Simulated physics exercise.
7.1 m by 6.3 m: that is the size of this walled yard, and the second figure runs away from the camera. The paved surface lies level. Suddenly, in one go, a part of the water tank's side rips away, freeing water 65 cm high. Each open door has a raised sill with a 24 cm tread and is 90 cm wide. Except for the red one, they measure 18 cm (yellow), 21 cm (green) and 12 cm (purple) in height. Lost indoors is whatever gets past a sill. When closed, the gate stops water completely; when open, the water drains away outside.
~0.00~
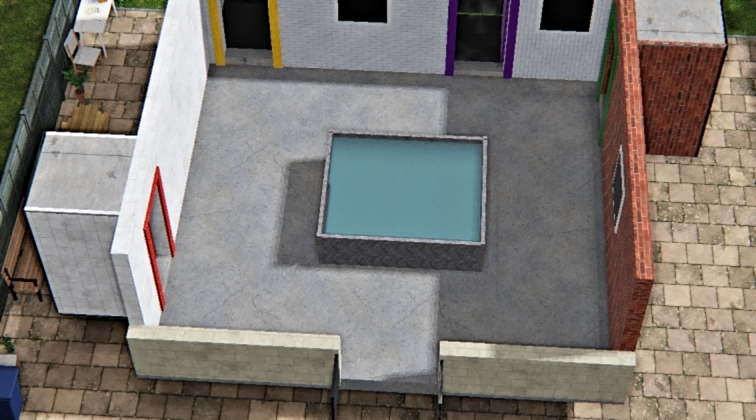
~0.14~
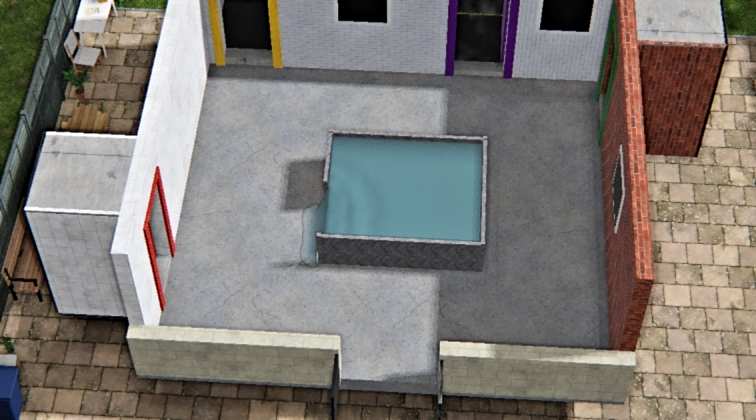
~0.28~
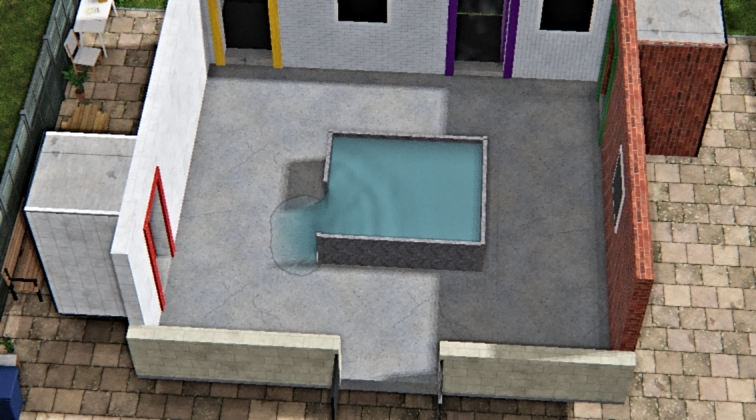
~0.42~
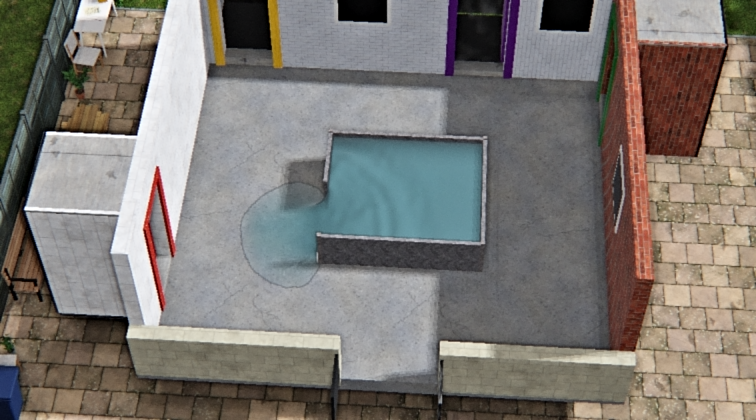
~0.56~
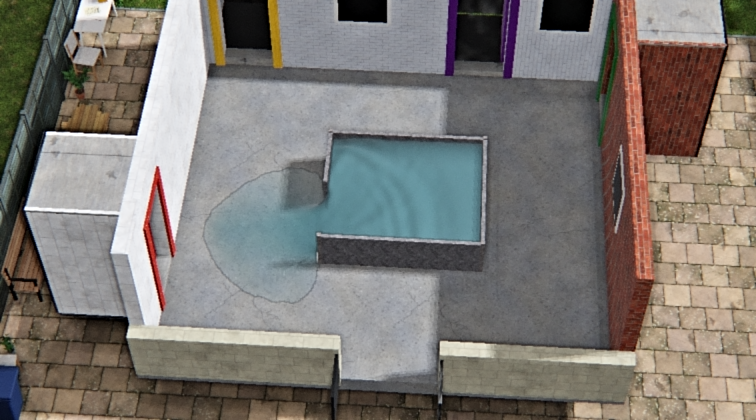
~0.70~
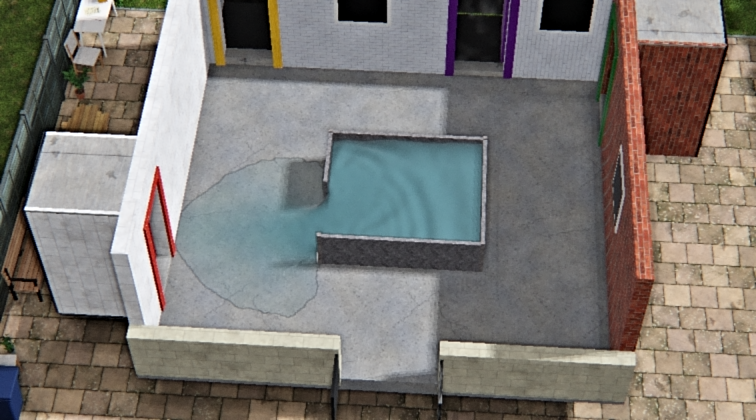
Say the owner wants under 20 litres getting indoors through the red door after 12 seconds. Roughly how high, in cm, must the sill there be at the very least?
At the very least some 26 cm.
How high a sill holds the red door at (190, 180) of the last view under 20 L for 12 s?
Minimum: Close to 21 cm.
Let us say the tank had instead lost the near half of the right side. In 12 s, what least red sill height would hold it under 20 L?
You'd want it roughly 11.5 centimetres tall.
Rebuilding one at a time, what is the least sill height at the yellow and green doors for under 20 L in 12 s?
Close to 16 cm (yellow) and close to 7.0 cm (green).
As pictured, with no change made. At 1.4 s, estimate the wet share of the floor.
Approximately 20 % of it.
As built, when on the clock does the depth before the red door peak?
Peak: Close to 2.0 s.
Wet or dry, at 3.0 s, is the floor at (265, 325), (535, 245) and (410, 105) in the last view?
In order: Soaked, untouched, untouched.
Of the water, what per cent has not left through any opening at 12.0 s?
Share still there: Approx. 84 percent.
After 1.4 s water covers 20 % of the floor, deepest (40 cm) near (317, 242); 23 cm at the red door, 23 litres in over its 8 cm sill.
After 3.0 s water covers 30 % of the floor, deepest (36 cm) near (154, 354); 26 cm at the red door, 202 litres in over its 8 cm sill.
After 12.0 s water covers 95 % of the floor, deepest (12 cm) near (504, 121); 9 cm at the red door, 474 litres in over its 8 cm sill.
At the red door as built, the water arrived by 0.9 s and peaked near 28 cm at 2.0 s.
Run again over the same 12 s with other heights there, 53 litres in over 22 cm, 4 litres over 29.5 cm. The limit of 20 litres is kept from about 26 cm up.
